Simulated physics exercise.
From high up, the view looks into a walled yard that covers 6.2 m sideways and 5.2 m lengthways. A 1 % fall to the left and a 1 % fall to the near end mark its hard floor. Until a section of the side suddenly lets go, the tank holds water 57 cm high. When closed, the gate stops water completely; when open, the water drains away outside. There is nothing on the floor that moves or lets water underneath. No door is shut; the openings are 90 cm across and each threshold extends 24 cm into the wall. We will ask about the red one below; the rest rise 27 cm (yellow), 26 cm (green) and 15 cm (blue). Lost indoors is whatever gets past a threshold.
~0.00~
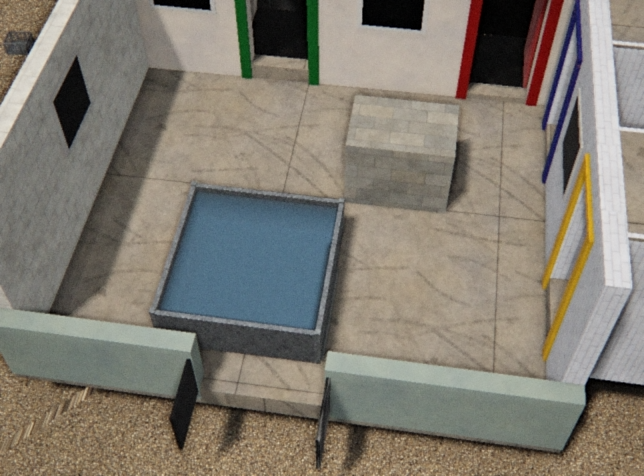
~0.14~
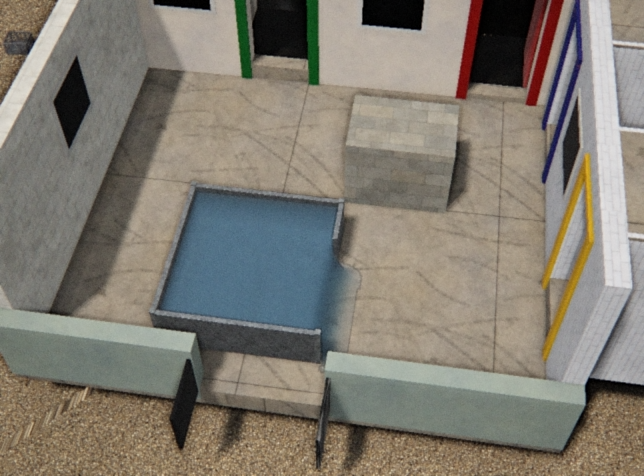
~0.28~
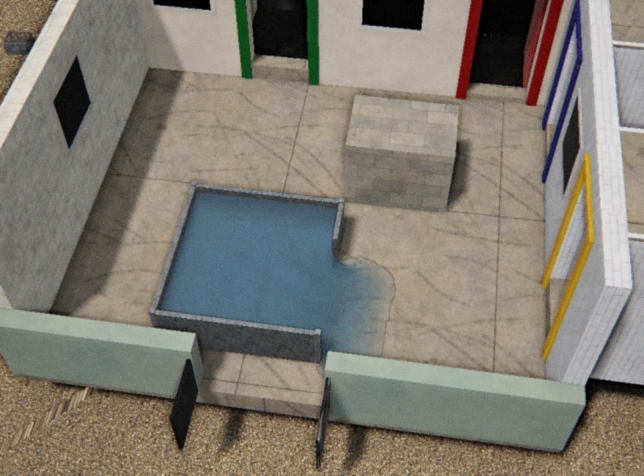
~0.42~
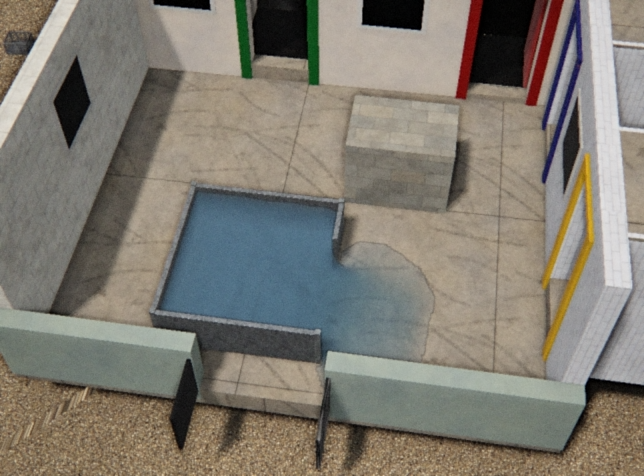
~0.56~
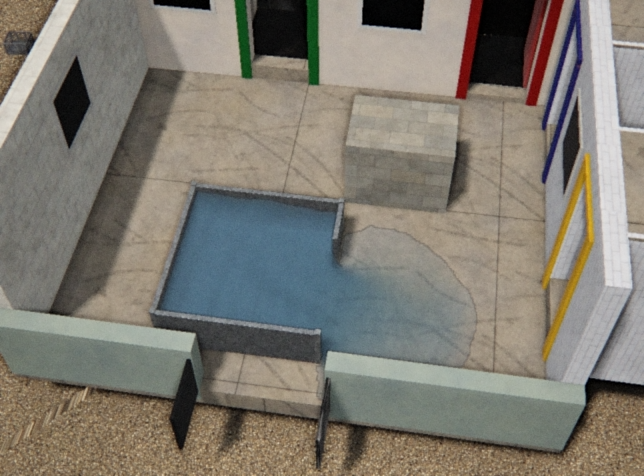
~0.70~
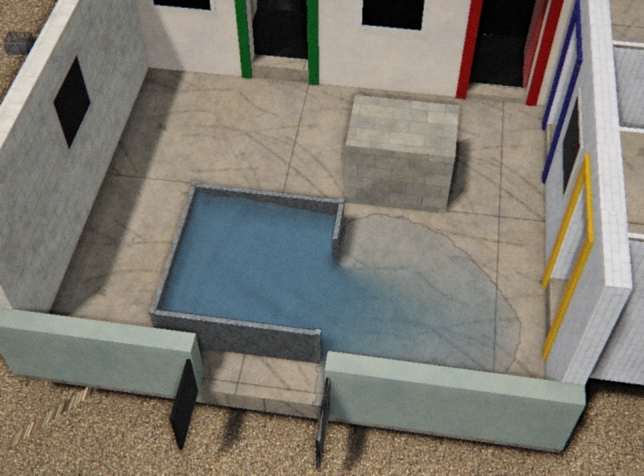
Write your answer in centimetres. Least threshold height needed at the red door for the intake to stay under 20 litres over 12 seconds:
19 cm or so.
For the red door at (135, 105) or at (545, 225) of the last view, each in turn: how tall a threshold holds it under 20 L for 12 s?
Minimums: Roughly 9.0 cm and 9.5 cm.
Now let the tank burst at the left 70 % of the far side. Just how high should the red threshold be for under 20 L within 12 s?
Then something near 7.0 cm.
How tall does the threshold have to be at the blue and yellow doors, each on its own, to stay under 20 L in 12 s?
About 10.0 cm at blue and 24 cm at yellow.
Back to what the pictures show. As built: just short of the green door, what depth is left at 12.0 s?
Lab note: Depth approx. 2.0 cm.
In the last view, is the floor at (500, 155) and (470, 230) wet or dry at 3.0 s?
Note: Point one reached; point two reached.
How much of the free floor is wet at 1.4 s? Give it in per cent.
About 25 per cent.
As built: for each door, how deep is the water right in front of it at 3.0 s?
Lab note, cm: Red 5; yellow 24; green 0; blue 7.
After 1.4 s water covers 25 % of the floor, deepest (48 cm) near (541, 415); it has not reached the red door.
After 3.0 s water covers 35 % of the floor, deepest (30 cm) near (494, 409); 5 cm at the red door, 0 litres in over its 10 cm threshold.
After 12.0 s water covers 95 % of the floor, deepest (14 cm) near (35, 349); 4 cm at the red door, 136 litres in over its 10 cm threshold.
At the red door as built, the water arrived by 3.0 s and peaked near 25 cm at 4.2 s.
Run again over the same 12 s with other heights there, 49 litres in over 15.5 cm, 10 litres over 21 cm. The limit of 20 litres is kept from about 19 cm up.
